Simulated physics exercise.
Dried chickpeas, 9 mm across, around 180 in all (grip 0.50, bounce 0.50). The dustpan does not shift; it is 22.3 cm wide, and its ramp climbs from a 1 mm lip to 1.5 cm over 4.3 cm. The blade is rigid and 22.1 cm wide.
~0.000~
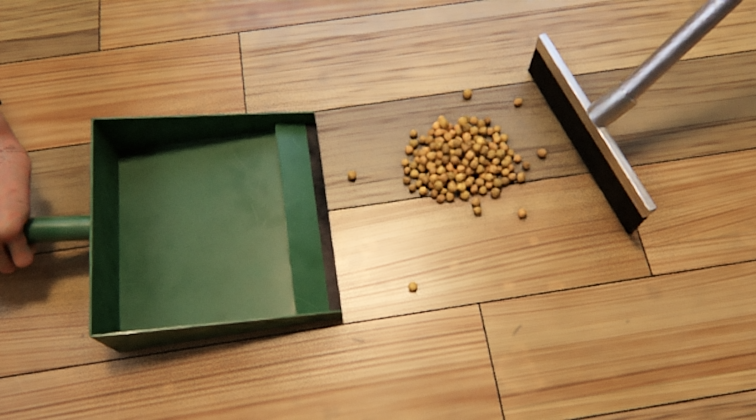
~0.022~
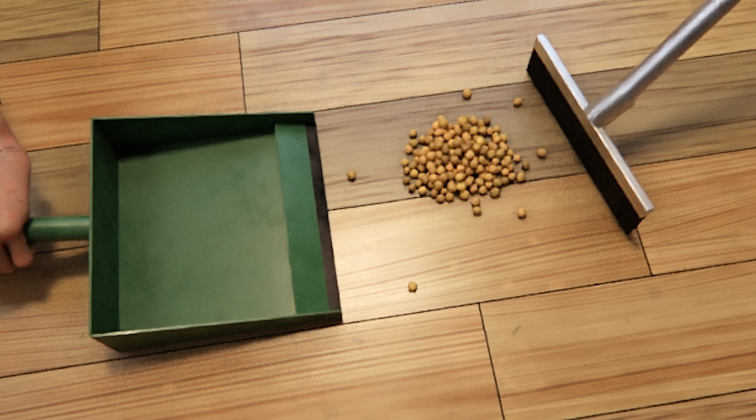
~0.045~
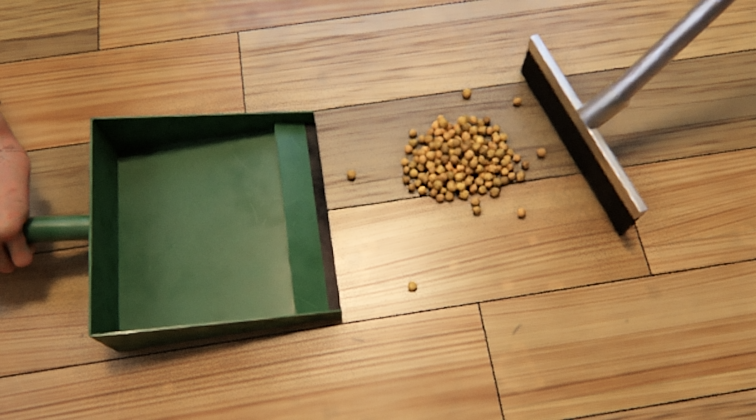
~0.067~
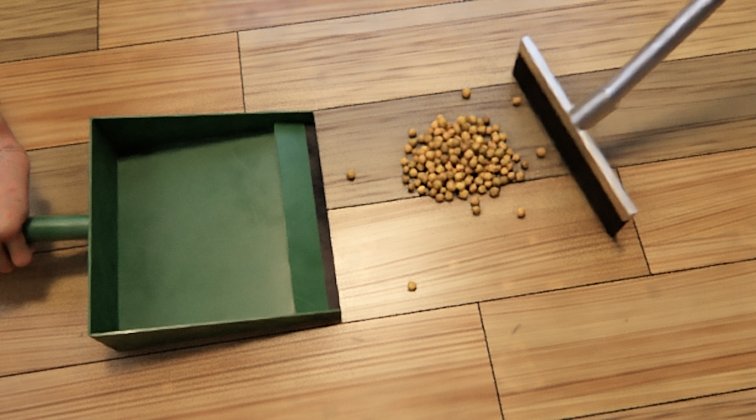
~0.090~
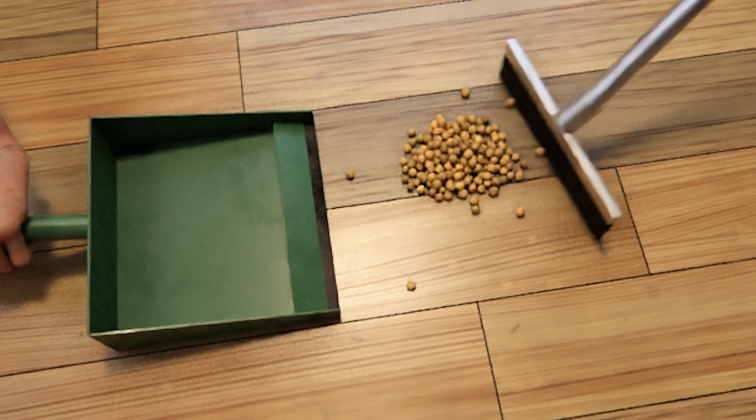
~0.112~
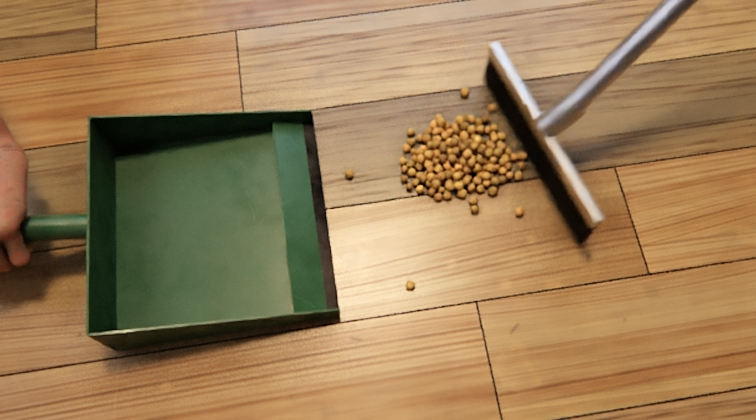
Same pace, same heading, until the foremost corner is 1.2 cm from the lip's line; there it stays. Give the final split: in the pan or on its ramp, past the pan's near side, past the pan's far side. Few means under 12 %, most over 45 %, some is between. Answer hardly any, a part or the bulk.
Pan: A part, near side: Hardly any, far side: Hardly any.
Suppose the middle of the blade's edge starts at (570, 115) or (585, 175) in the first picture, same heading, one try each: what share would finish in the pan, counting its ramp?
Some 35 and 40 per cent.
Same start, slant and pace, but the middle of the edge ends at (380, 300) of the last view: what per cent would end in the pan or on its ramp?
Some 35 per cent.
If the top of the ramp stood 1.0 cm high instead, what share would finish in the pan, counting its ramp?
Then about 40 per cent.
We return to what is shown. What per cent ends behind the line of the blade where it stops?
Some 0 per cent.
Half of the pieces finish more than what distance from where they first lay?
Roughly 16 cm.
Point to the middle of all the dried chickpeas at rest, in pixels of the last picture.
Around (323, 200).
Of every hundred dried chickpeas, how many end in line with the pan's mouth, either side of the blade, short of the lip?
About 55 per cent.
After 0.24 s, middle of the blade 12 cm from the lip; 0 % over the lip, far side 0 %, near side 0 %.
Then, at 0.32 s, middle of the blade 6 cm from the lip; 0 % over the lip, far side 5 %, near side 0 %.
After 0.55 s, middle of the blade 4 cm from the lip; 40 % over the lip, far side 5 %, near side 0 %.
By 1.0 s all is still; pan 40 %, near side 0 %, far side 5 %, in front of the lip or behind the blade 55 %.
